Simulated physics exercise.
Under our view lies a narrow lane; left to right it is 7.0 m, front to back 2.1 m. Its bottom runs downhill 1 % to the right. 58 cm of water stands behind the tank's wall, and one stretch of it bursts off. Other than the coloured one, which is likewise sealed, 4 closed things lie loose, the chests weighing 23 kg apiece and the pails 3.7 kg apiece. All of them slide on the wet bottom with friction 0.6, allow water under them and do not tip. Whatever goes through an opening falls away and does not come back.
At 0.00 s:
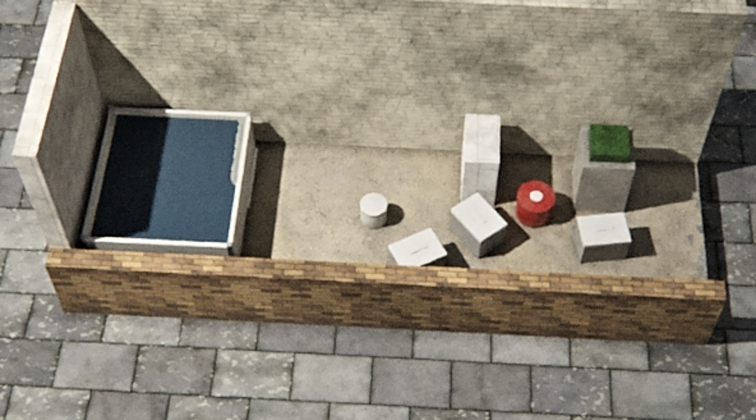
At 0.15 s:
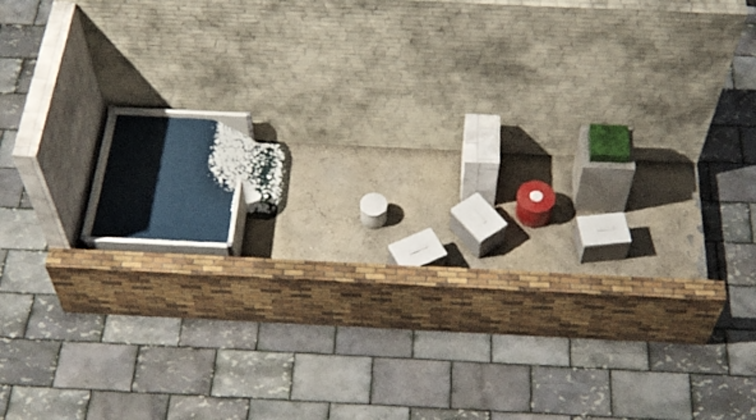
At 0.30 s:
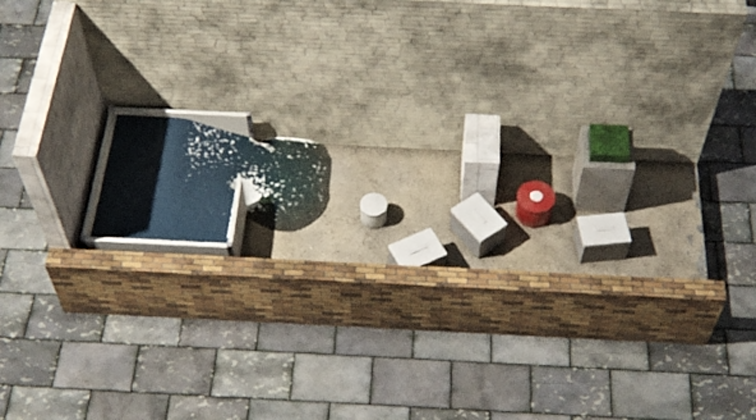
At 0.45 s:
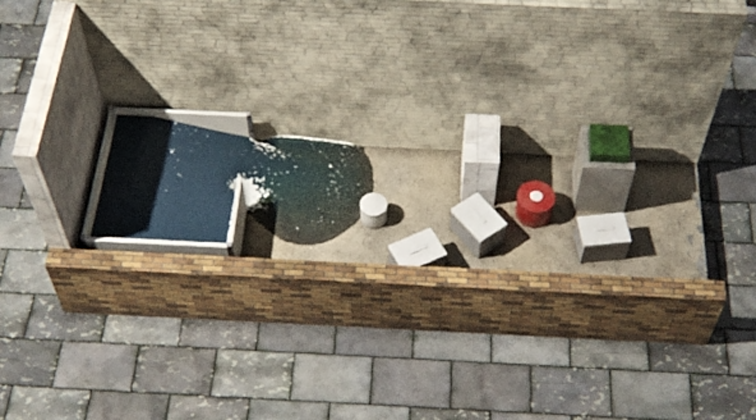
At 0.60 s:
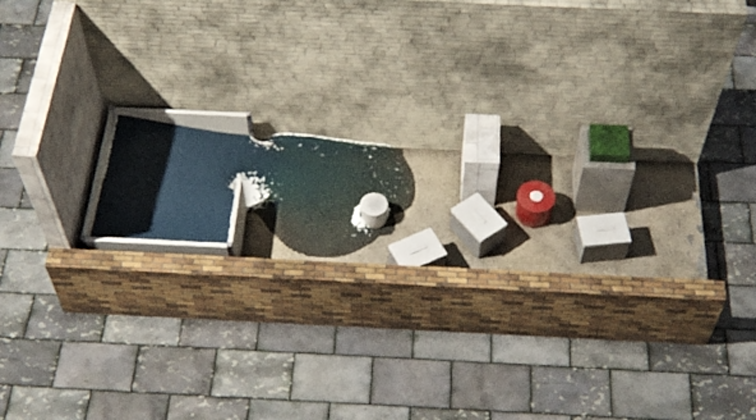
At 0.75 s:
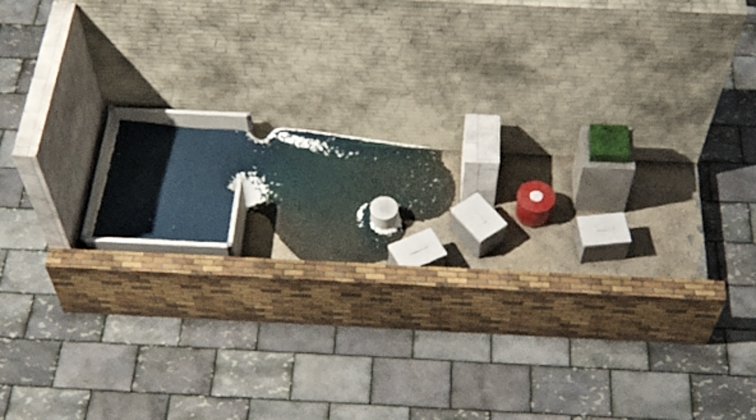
Dark water bursting from a walled tank at left, spreading rightward across a bare floor and nudging a small white cylinder.
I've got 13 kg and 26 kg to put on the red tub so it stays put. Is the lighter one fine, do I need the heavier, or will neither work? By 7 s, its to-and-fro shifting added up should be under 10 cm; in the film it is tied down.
You need the heavier.
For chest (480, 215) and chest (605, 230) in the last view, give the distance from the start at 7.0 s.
Gone out, gone out.
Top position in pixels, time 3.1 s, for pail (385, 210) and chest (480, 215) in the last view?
I'd say close to (583, 236) and close to (695, 268).
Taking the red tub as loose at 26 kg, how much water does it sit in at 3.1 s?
Something like 5 centimetres.
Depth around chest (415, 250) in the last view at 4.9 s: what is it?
Depth: Near 9 cm.
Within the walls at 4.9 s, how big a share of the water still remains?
Somewhere near 80 percent, give or take.
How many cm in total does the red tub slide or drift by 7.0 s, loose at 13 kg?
All together it comes to about 20 cm.
After 1.4 s the red tub would be 0 cm from its start with 13 kg and 0 cm from its start with 26 kg; 2 cm of water round it then.
After 3.1 s the red tub would be 8 cm from its start with 13 kg and 0 cm from its start with 26 kg; 5 cm of water round it then.
After 4.9 s the red tub would be 8 cm from its start with 13 kg and 0 cm from its start with 26 kg; 7 cm of water round it then.
After 7.0 s the red tub would be 8 cm from its start with 13 kg and 0 cm from its start with 26 kg; 5 cm of water round it then.
